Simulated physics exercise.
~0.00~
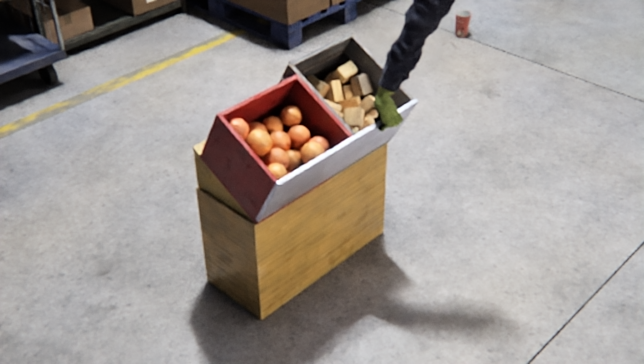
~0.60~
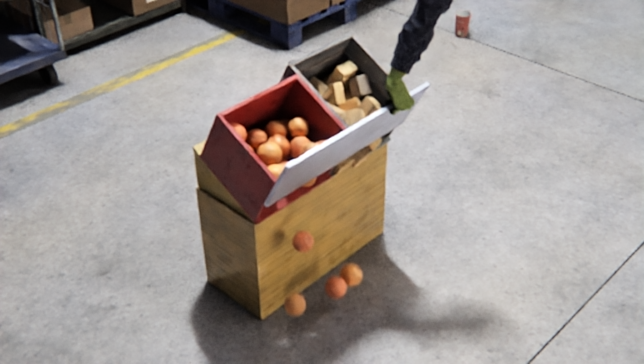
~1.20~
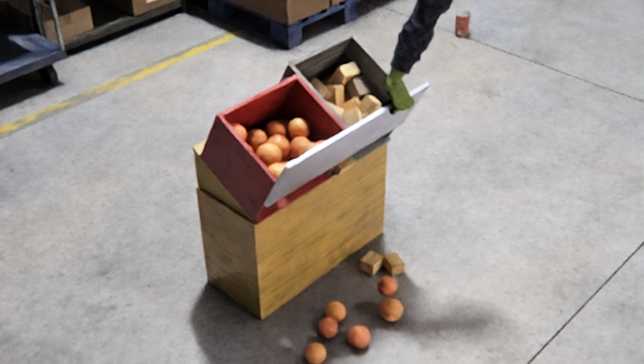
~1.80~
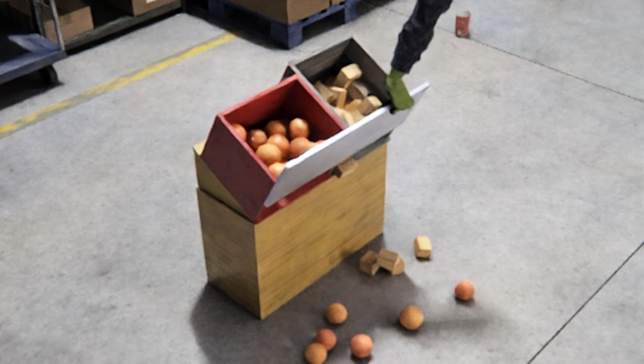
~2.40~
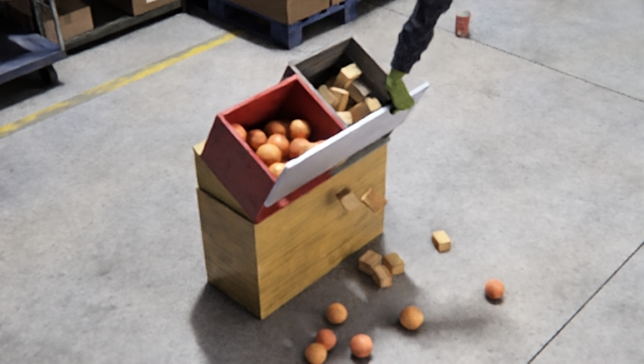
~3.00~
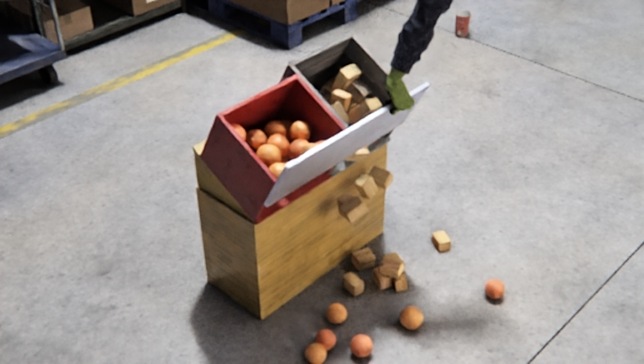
At the start, a red bin of round orange balls and a grey bin of timber offcuts sit tilted on a wooden box, while a green-gloved hand holds the pale gate across their fronts. The hand lifts the gate slightly, and a few balls drop from the red bin towards the concrete floor. They scatter below as the first wooden blocks land near the box. More blocks follow, one tumbling off to the right, while one ball rolls farther right. Finally, a cluster of offcuts spills from the grey bin, some still falling, while both bins remain partly filled.
